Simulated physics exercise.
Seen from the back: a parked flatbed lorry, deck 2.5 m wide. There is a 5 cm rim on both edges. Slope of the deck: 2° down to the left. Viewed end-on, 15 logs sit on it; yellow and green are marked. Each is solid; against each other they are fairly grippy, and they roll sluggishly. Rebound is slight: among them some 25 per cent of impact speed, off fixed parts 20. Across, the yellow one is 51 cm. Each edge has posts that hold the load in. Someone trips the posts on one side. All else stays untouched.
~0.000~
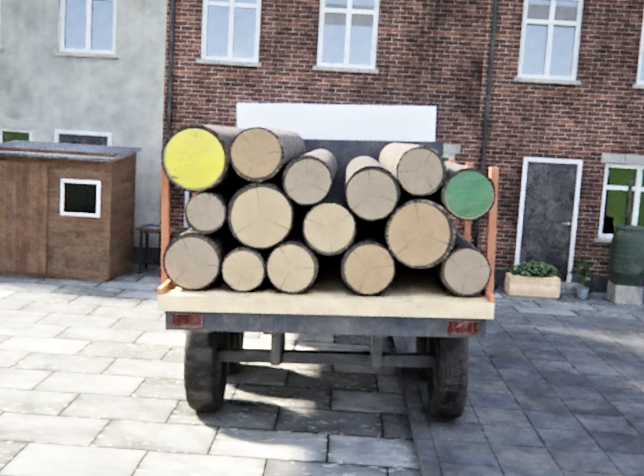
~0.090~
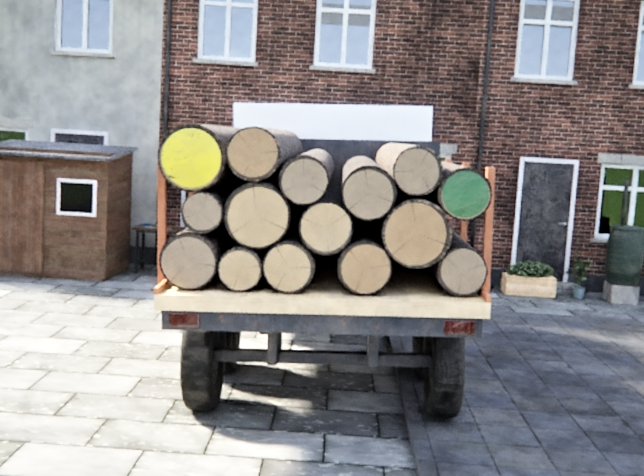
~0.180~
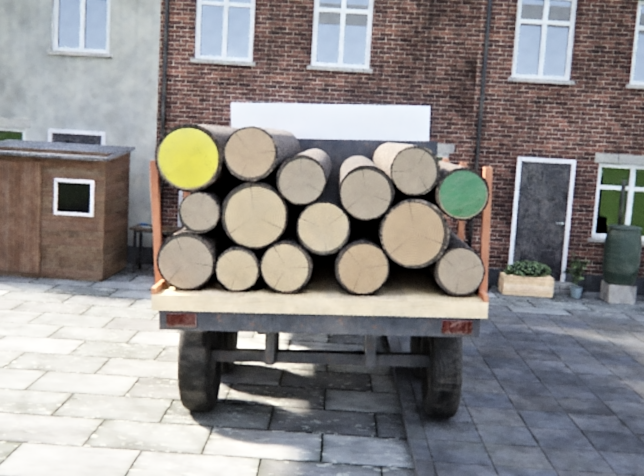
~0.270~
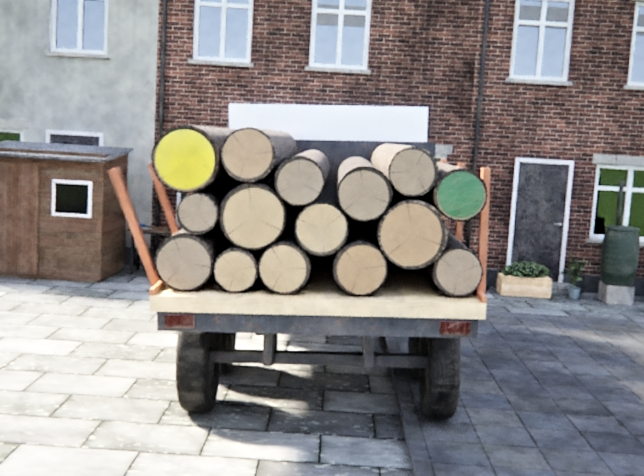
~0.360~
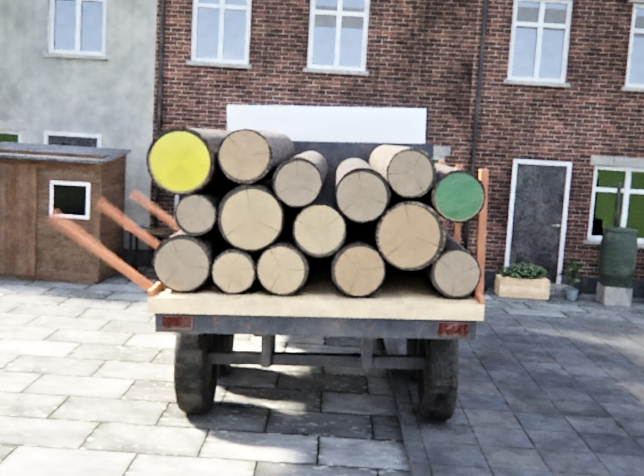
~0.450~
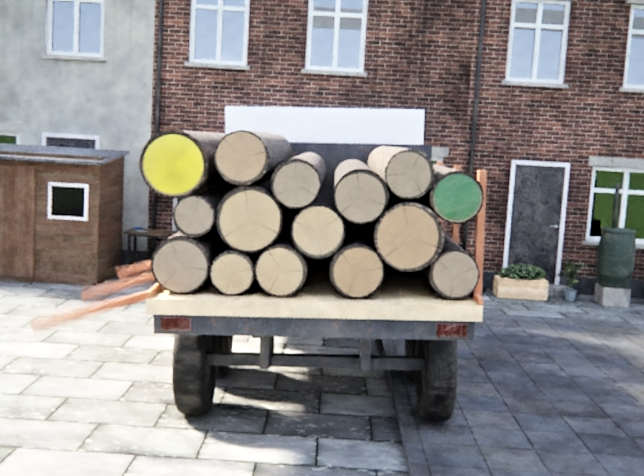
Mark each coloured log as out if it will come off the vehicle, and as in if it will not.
Yellow out, green in.
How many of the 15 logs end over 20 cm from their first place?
That makes 2 in total.
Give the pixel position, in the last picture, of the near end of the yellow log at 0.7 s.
Position: About (148, 183).
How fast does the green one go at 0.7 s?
It's travelling at about 0.0 m/s.
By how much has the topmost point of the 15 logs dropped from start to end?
Comparing start and end, it's lower by about 10 cm.
By 0.7 s, yellow is up on others, 5 cm from the left edge, rolling left; green is up on others, 20 cm from the right edge; 0 off so far.
By 0.8 s, yellow is dropping off the left side; as before, green; 1 off so far.
By 0.9 s, yellow is dropping off the left side; as before, green; 1 off so far.
By 1.0 s, yellow is dropping off the left side; green is up on others, 20 cm from the right edge; 1 off so far.
Finally (3.5 s), yellow is on the ground to the left; green is up on others, 20 cm from the right edge; 2 off so far.
